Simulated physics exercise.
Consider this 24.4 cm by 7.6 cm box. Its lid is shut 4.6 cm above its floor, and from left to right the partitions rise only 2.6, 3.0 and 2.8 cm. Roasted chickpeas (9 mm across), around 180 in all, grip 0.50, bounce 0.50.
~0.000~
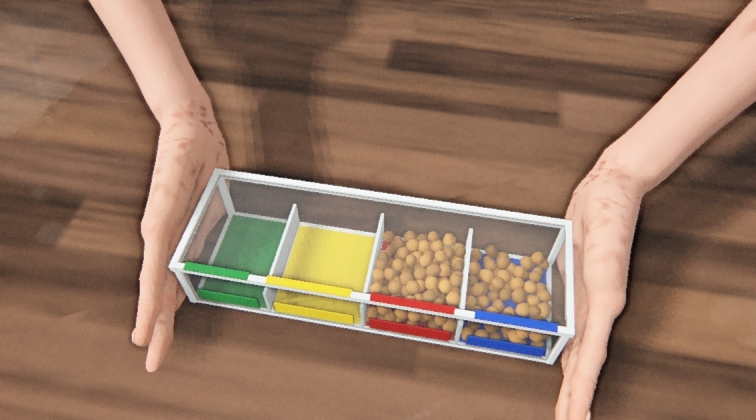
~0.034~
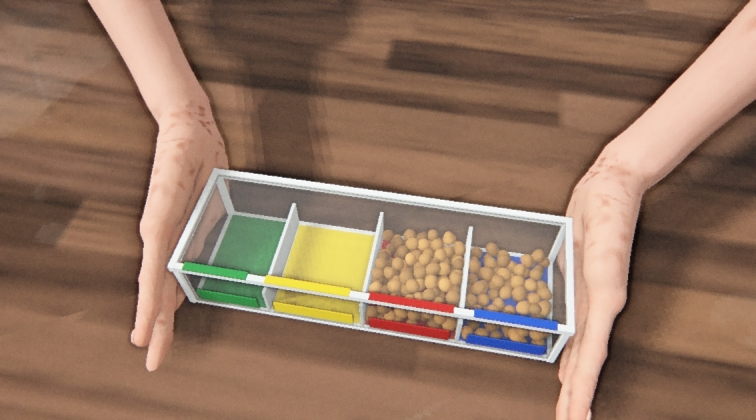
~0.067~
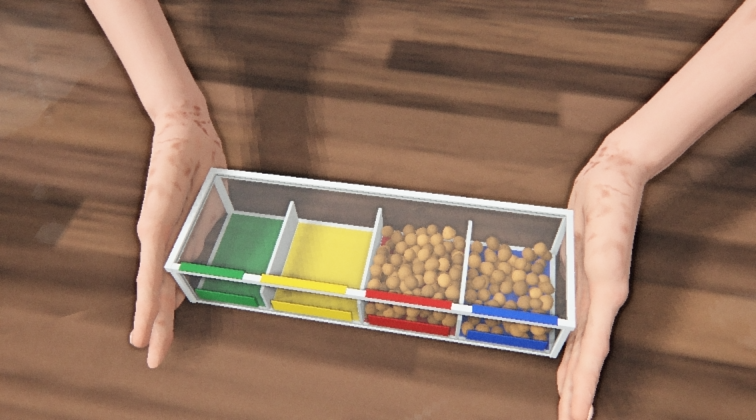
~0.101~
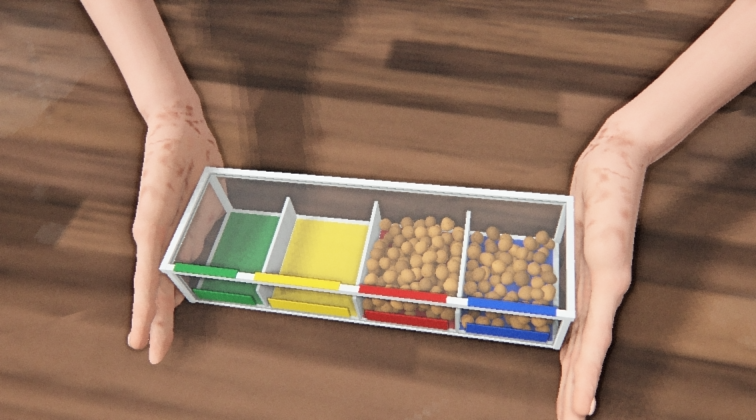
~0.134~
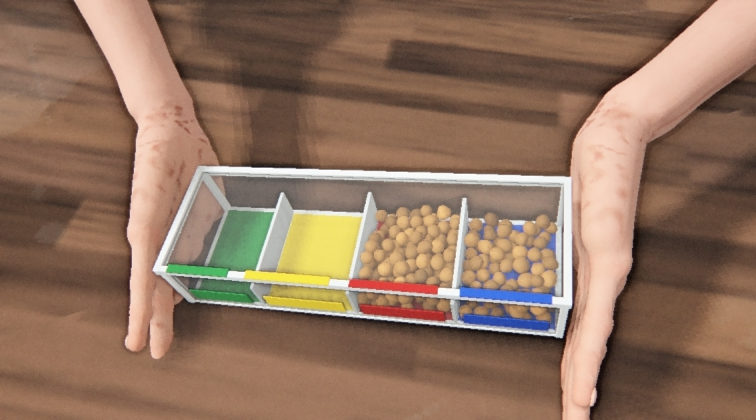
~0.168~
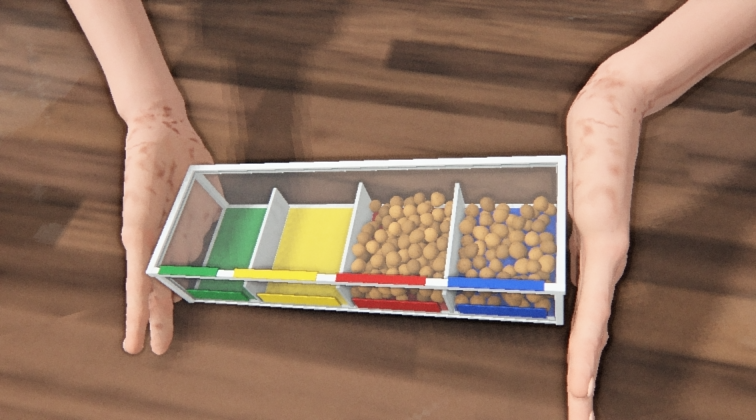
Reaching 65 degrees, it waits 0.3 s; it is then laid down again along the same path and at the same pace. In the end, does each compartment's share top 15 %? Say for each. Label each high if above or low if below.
Red: High; blue: High; green: Low; yellow: Low.
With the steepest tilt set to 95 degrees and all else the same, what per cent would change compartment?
Estimate: Around 35 %.
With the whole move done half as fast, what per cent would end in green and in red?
Green 0 %; red 55 %.
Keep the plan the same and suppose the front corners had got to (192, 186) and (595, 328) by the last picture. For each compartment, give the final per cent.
In the end red holds 50 %, blue holds 50 %, green holds 0 % and yellow holds 0 %.
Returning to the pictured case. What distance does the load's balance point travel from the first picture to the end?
I'd put the distance at roughly 3.0 cm.
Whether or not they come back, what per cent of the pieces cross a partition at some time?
Something like 15 per cent of the pieces.
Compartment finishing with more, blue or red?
The red one.
After 0.73 s, tilt 65 degrees; red 55 %, blue 35 %, yellow 10 %.
After 1.10 s, tilt 38 degrees; red 55 %, blue 30 %, green 5 %, yellow 5 %.
After 1.56 s, tilt 0 degrees; red 55 %, blue 30 %, green 5 %, yellow 5 %.
In the end, at 2.0 s, red 55 %, blue 30 %, green 5 %, yellow 5 %.
